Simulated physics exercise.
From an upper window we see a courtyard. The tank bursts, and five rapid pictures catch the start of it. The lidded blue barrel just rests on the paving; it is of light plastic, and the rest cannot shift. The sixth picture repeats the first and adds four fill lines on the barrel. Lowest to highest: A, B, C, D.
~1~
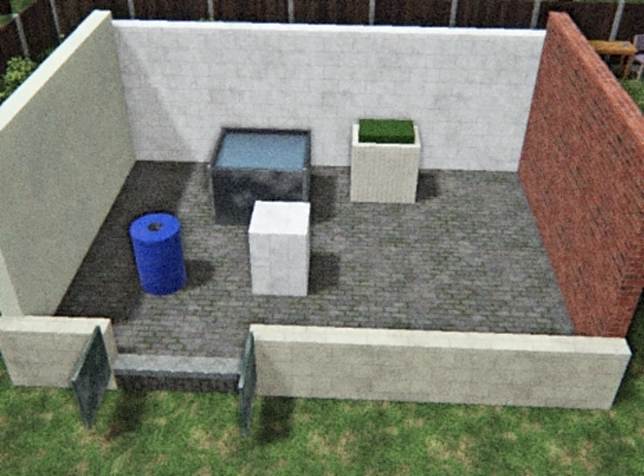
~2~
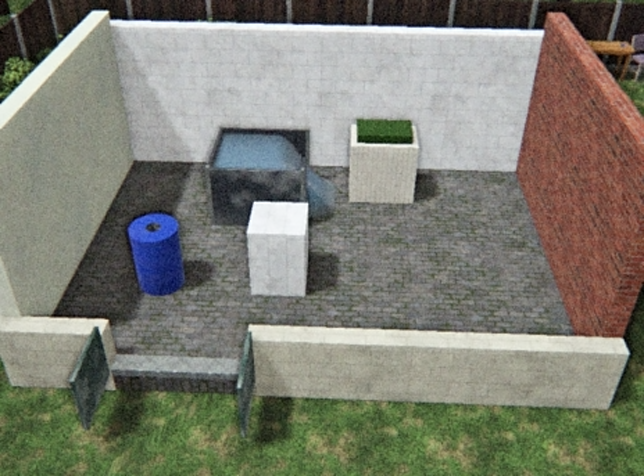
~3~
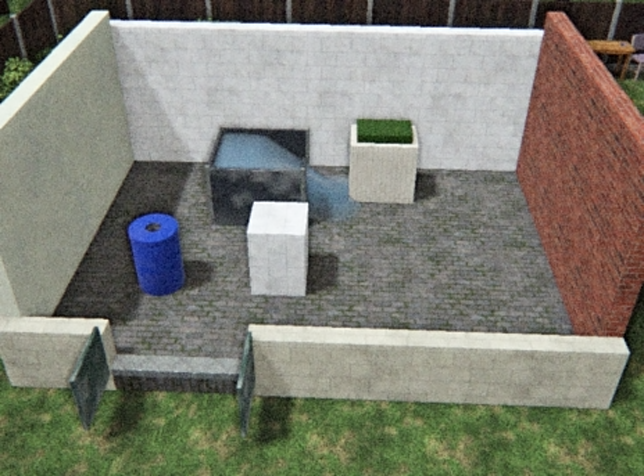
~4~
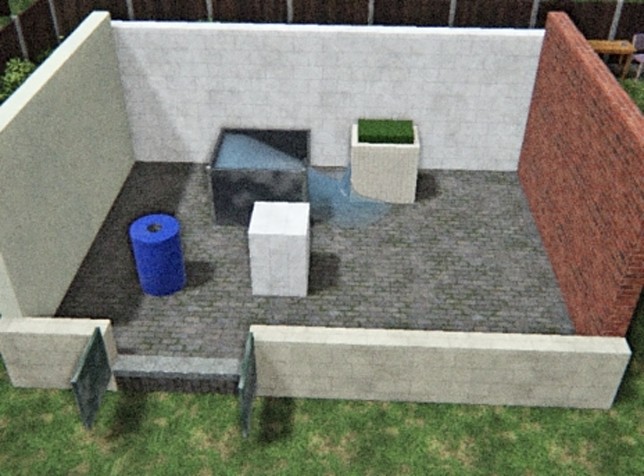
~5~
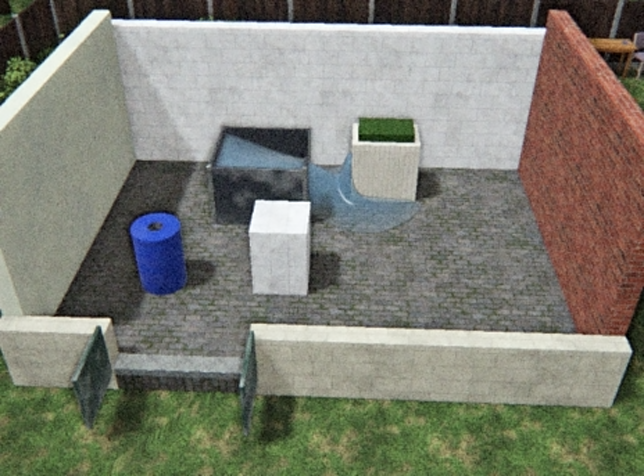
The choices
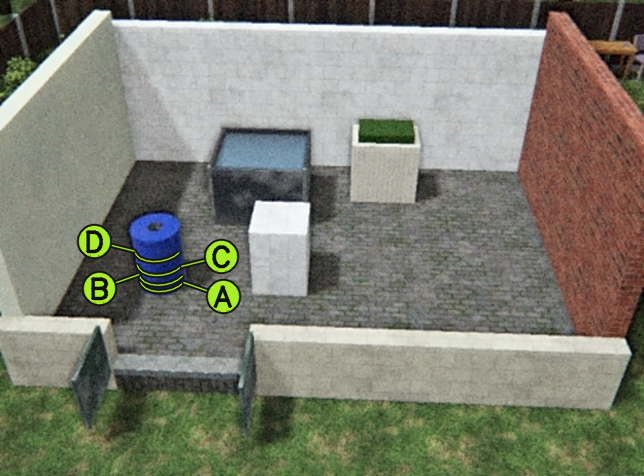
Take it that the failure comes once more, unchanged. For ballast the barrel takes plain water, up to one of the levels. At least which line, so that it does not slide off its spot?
Use mark A.
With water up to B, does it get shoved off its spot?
No, not at all.
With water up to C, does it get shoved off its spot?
No, not at all.
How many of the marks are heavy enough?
All of them.
In lime, A at (158, 291); B at (157, 285); C at (155, 275); D at (152, 261); from the bottom up A, B, C, D.
For mark A, it does not move.
For mark B, it does not move.
For mark C, it does not move.
For mark D, it does not move.
